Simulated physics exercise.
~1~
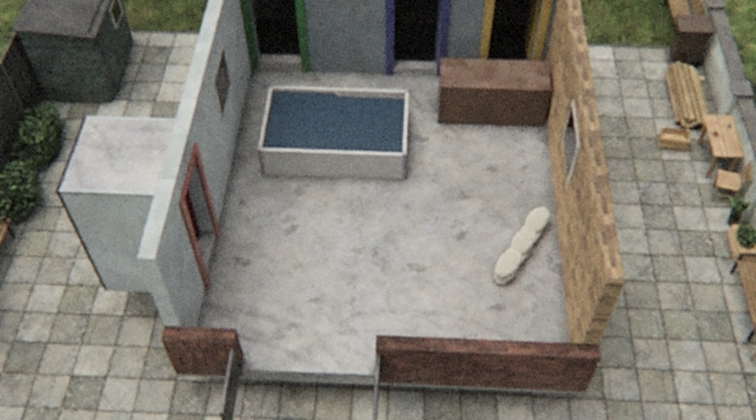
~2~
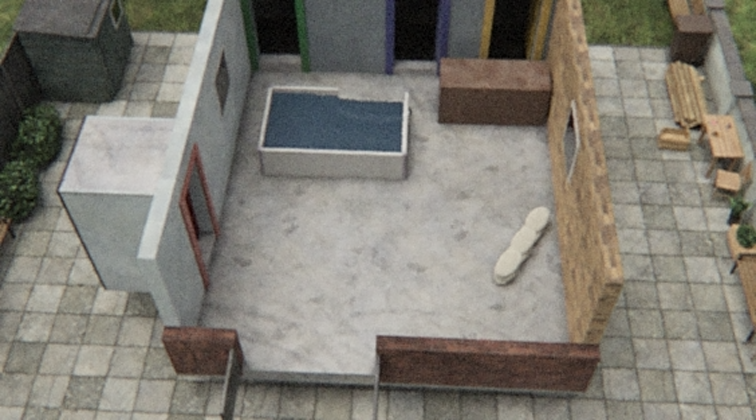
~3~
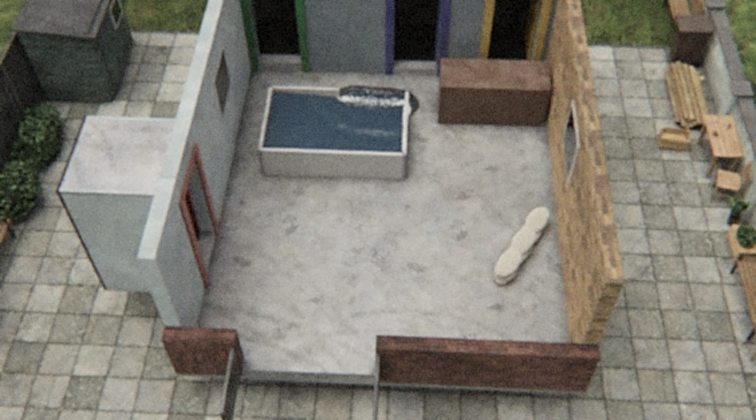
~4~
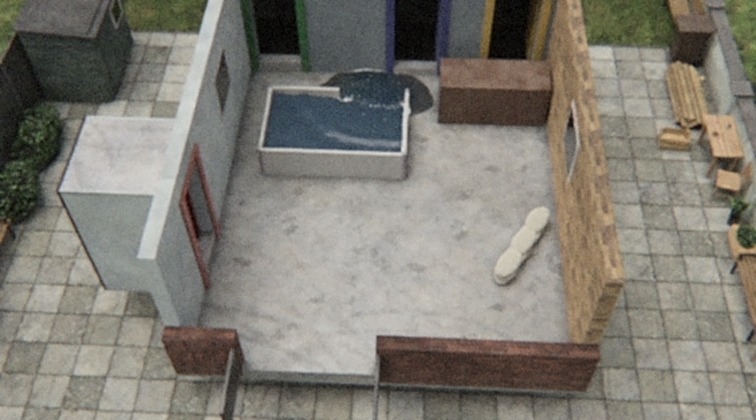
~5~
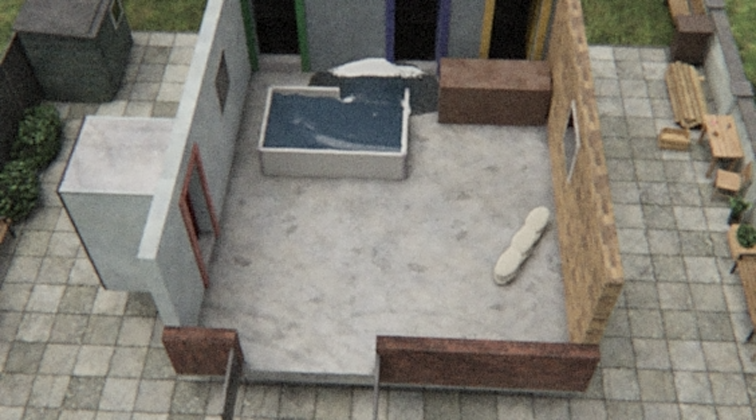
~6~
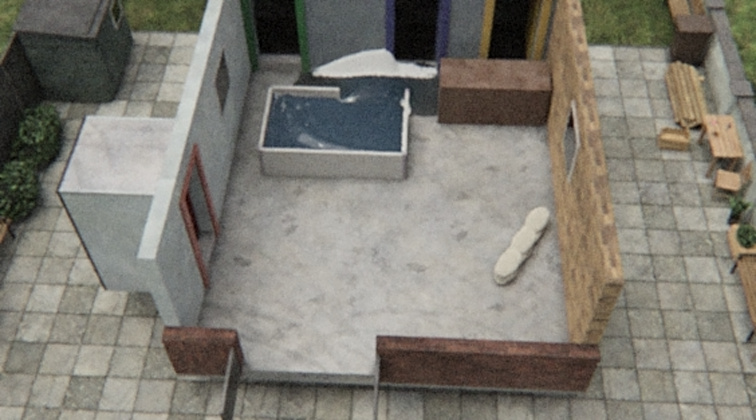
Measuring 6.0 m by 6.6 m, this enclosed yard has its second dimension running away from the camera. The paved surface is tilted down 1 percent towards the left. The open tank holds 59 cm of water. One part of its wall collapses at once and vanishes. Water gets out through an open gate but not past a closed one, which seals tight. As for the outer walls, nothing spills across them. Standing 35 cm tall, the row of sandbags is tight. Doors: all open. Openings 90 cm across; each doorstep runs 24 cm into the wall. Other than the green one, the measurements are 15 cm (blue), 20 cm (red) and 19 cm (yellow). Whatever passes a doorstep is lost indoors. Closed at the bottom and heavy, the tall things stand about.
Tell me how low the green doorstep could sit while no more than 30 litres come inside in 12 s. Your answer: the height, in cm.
At least 15 cm or so.
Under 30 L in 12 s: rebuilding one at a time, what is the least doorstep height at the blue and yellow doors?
Some 29 cm for blue, some 30 cm for yellow.
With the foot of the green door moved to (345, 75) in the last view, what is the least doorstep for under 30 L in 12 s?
It needs roughly 29 cm.
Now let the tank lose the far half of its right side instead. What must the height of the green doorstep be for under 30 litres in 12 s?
Estimate: Near 6.5 cm.
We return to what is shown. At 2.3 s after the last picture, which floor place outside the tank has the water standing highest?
Near (533, 93).
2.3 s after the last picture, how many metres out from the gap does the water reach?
4.0 m.
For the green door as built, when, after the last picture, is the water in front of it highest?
It peaks at about 7.0 s.
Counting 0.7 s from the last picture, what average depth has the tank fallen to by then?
It averages close to 40 centimetres.
Then, 0.7 s after the last picture water covers 15 % of the floor, deepest (43 cm) near (382, 77); 9 cm at the green door, 0 litres in over its 23 cm doorstep.
Then, 2.3 s after the last picture water covers 25 % of the floor, deepest (40 cm) near (533, 93); 13 cm at the green door, 0 litres in over its 23 cm doorstep.
Then, 11.3 s after the last picture water covers 85 % of the floor, deepest (12 cm) near (249, 86); 11 cm at the green door, 2 litres in over its 23 cm doorstep.
At the green door as built, the water peaked near 18 cm, 6.9 s after the last picture.
With a doorstep of 12 cm, 65 litres would have come in within the 12 s; with 16.5 cm, 18 litres. So under 30 litres takes about 15 cm.
